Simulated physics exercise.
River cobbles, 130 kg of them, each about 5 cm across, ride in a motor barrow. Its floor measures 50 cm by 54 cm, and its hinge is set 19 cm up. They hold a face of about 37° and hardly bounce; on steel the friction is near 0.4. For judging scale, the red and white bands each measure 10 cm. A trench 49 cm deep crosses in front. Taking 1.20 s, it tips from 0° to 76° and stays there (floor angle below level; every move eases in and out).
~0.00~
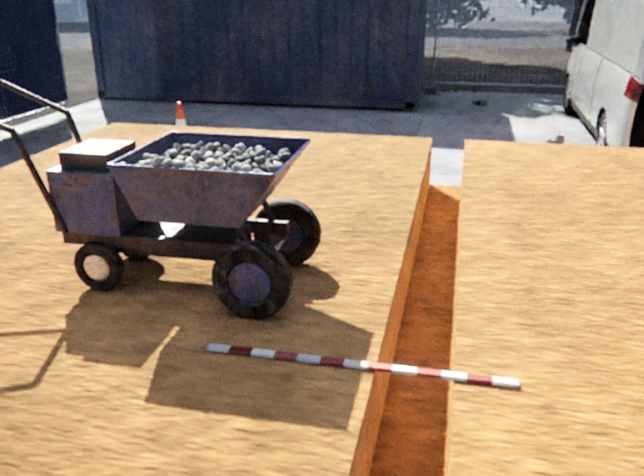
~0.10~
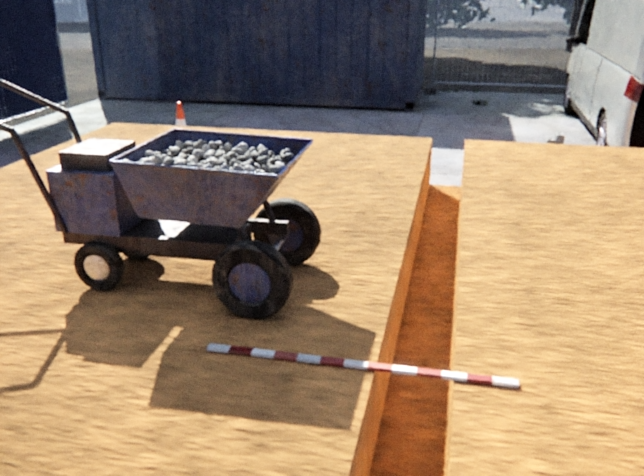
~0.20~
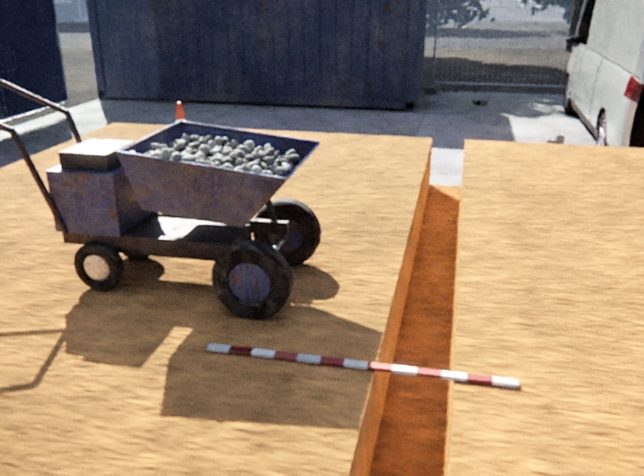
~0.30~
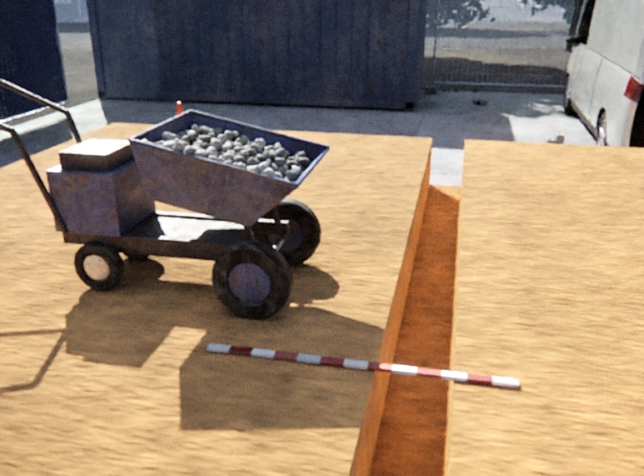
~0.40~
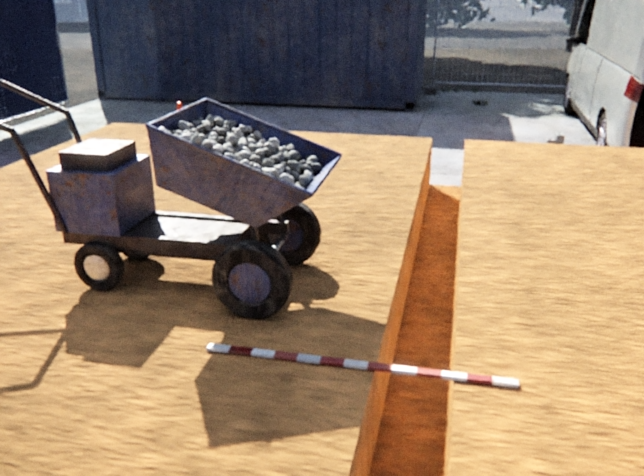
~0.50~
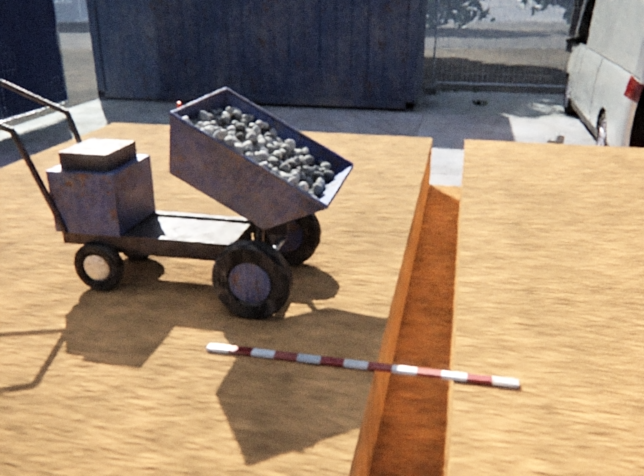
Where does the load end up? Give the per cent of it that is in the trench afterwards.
Some 99 per cent of it.
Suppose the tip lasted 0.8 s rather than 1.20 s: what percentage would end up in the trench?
In that case, around 95%.
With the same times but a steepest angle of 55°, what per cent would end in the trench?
Some 40 in a hundred, I'd say.
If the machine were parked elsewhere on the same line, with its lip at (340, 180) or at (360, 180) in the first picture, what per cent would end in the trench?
Near 35 per cent from the first place, 20 from the second.
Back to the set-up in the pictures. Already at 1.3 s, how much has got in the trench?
Approx. 50 % of the load.
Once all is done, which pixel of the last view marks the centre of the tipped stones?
The tipped stones centre close to (422, 369).
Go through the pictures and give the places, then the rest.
In the first picture, the skip is at 0°, its lip at (274, 176); the top of the load is at (228, 154).
The second picture shows lip at (277, 177), floor tilted 2°, highest stones at (203, 150); the stones move at 0.2 m/s on average.
In the third picture, the skip is at 6°, its lip at (285, 180); the top of the load is at (198, 144); the stones move at 0.5 m/s on average.
In the fourth picture, the skip is at 12°, its lip at (298, 186); the top of the load is at (196, 135); the stones move at 0.6 m/s on average.
The fifth picture shows lip at (312, 195), floor tilted 20°, highest stones at (210, 123); the stones move at 0.7 m/s on average.
In the sixth picture, the skip is at 29°, its lip at (327, 207); the top of the load is at (225, 116); the stones move at 0.8 m/s on average.
After 0.9 s the floor is at 64°; 100 % in the skip; the foremost stones are at (378, 243).
After 1.3 s the floor is at 76°; 48 % in the skip, 3 % short of the trench, 49 % in the trench; the foremost stones are at (455, 345).
After 1.6 s the floor is at 76°; 14 % in the skip, 3 % short of the trench, 82 % in the trench, 1 % past the trench; the foremost stones are at (472, 339).
After 3.6 s the floor is at 76°; 0 % in the skip, 99 % in the trench, 1 % past the trench; the foremost stones are at (474, 339).
